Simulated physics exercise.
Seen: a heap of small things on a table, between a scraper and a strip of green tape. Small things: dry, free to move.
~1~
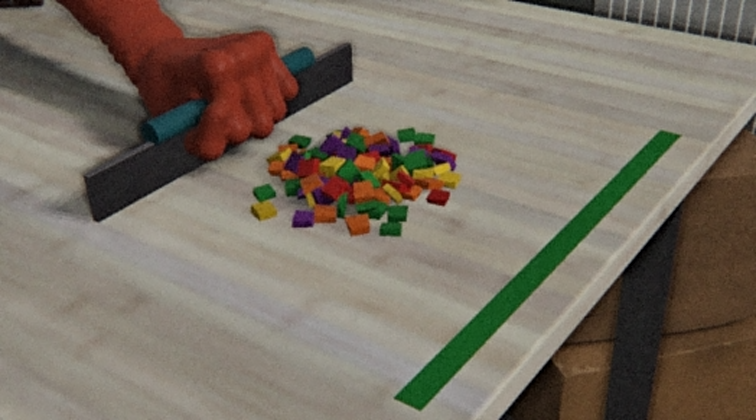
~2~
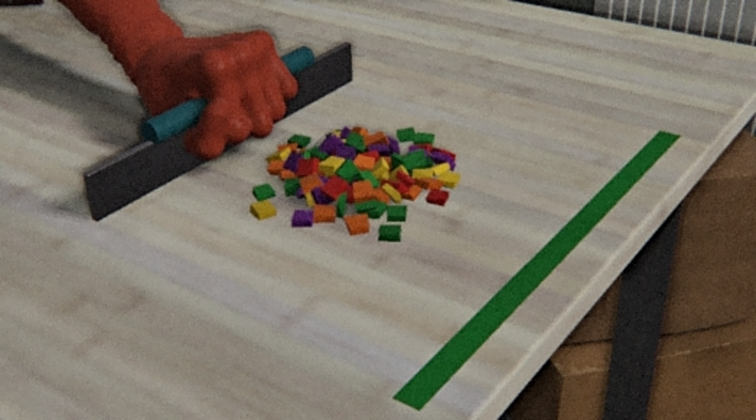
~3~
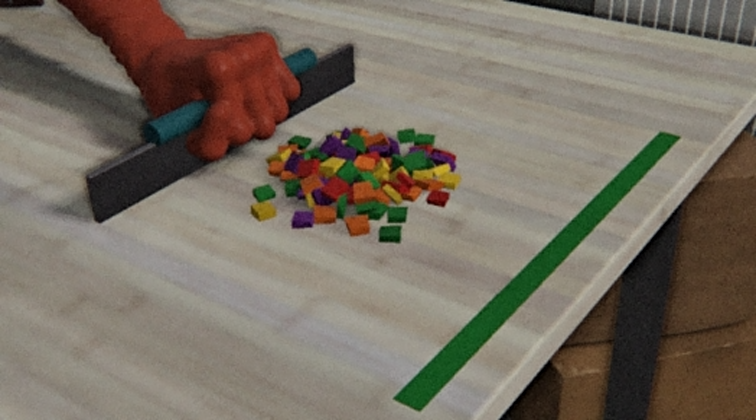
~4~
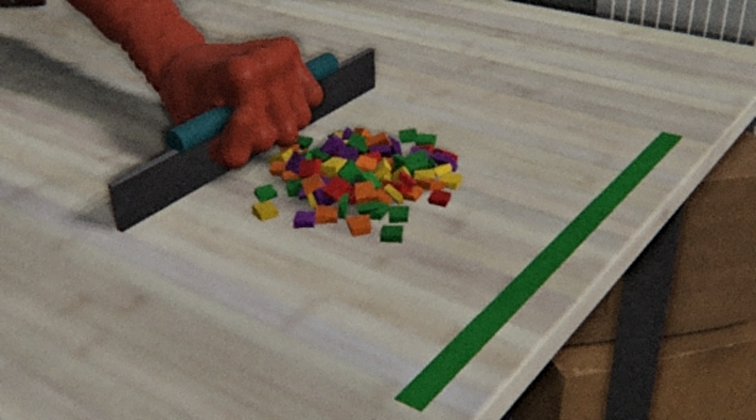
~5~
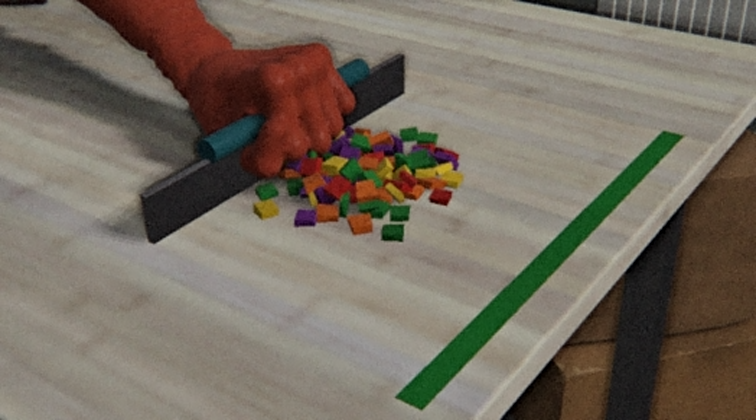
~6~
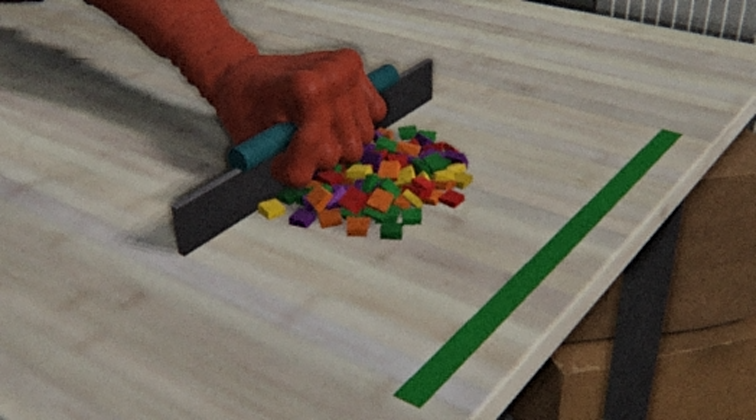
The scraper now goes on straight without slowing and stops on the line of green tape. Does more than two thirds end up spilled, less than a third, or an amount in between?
Most likely beyond two thirds of it will tip over the end.
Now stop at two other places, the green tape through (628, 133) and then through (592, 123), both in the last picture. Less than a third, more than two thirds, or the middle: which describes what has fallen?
The first position gives one to two thirds, the second gives under a third.
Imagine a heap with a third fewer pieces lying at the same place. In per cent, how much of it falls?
Roughly 80 percent.
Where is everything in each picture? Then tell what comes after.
In the first picture, scraper at (113, 185), at rest; green tape at (662, 142), about two fingers from the edge; edge at (610, 263); the heap at (355, 171), mosaic tiles.
In the second picture, scraper at (113, 184), at rest.
In the third picture, scraper at (115, 186); the heap at (355, 172).
In the fourth picture, scraper at (137, 194).
In the fifth picture, scraper at (169, 205); the heap at (359, 171), a stray few pushed along.
In the sixth picture, scraper at (200, 216); green tape at (663, 141); edge at (610, 262); the heap at (370, 174), nearly all pushed along.
Soon, scraper still moving, near (445, 159); heap all on the table, its front near (585, 238).
A while on, scraper stopped at the green tape; heap about two thirds over the edge.
Towards the end, scraper stopped at the green tape; heap most over the edge.
Finally, scraper stopped at the green tape; heap most over the edge.
